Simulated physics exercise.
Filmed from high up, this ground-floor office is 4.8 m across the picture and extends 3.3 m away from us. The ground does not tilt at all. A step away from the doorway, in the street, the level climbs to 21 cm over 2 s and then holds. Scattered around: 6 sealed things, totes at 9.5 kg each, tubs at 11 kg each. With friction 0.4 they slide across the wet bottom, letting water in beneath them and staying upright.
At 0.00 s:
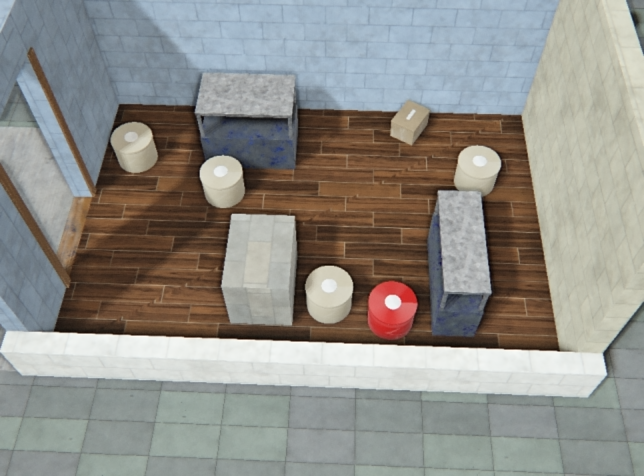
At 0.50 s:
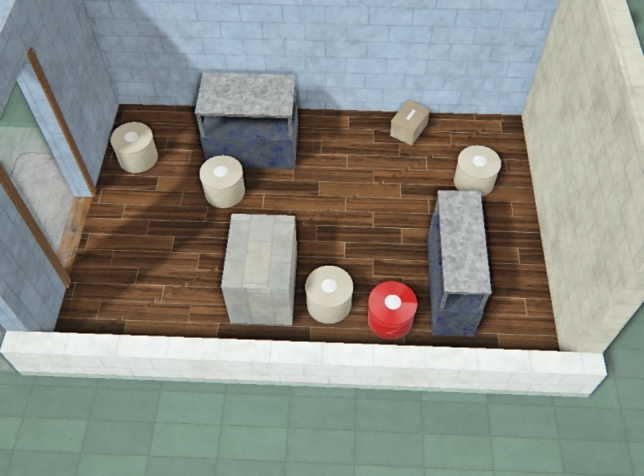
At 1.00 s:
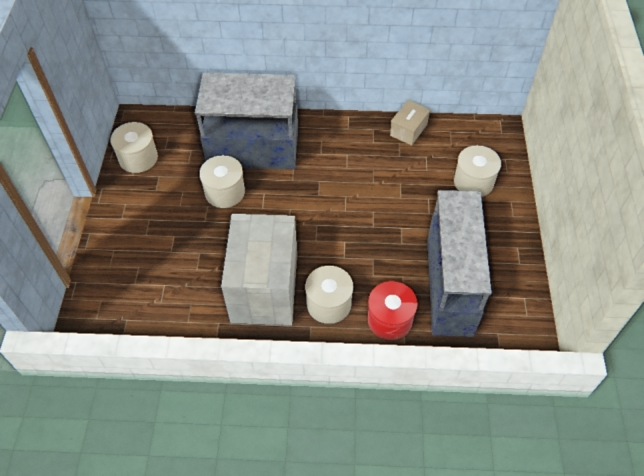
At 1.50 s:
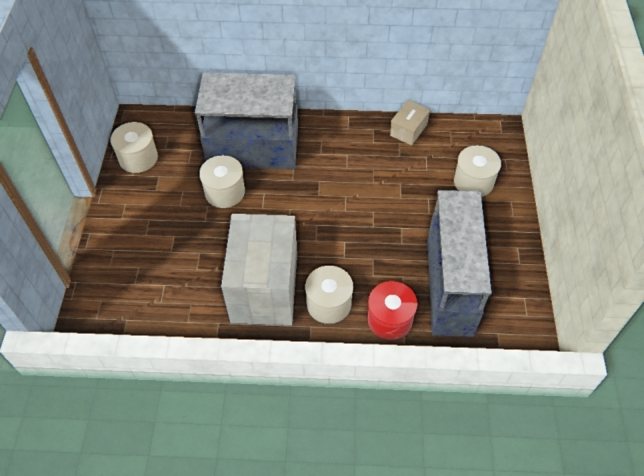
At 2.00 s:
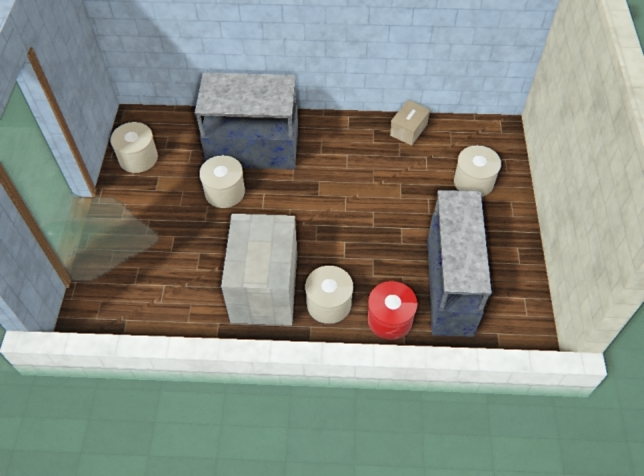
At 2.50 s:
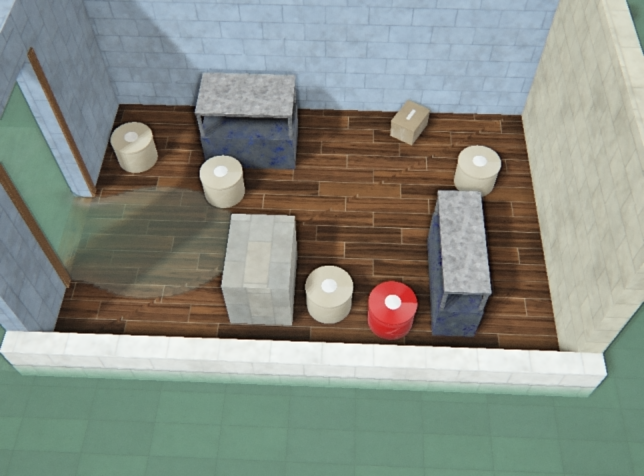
In a ground-floor office, the street outside turned green with water, which then crept through the left doorway and spread across the wooden floor, while the red tub and everything else stayed still.
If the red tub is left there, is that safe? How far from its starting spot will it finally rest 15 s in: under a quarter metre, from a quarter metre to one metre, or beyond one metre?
Some way off.
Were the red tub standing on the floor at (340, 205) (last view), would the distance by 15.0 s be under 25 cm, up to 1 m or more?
Outcome - it ends up well away.
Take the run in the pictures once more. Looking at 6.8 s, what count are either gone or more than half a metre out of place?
Answer: 1.
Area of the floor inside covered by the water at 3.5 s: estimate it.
About 5.5 m2.
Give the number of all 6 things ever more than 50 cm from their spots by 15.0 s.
It works out to 6.
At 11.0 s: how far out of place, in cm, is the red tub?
Shift by then: About 60 cm.
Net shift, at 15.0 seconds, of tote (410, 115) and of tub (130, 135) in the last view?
They've ended up 350 cm and 50 cm away, in that order.
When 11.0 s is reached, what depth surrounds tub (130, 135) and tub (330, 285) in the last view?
Depth approx. 5 cm / 8 cm.
After 3.5 s the red tub is near (393, 302), 0.0 m from its start, aground; 0 afloat.
After 6.8 s the red tub is near (392, 297), 0.1 m from its start, afloat; 1 afloat.
After 11.0 s the red tub is near (392, 244), 0.6 m from its start, afloat; 5 afloat.
After 15.0 s the red tub is near (324, 318), 0.7 m from its start, afloat; 6 afloat.
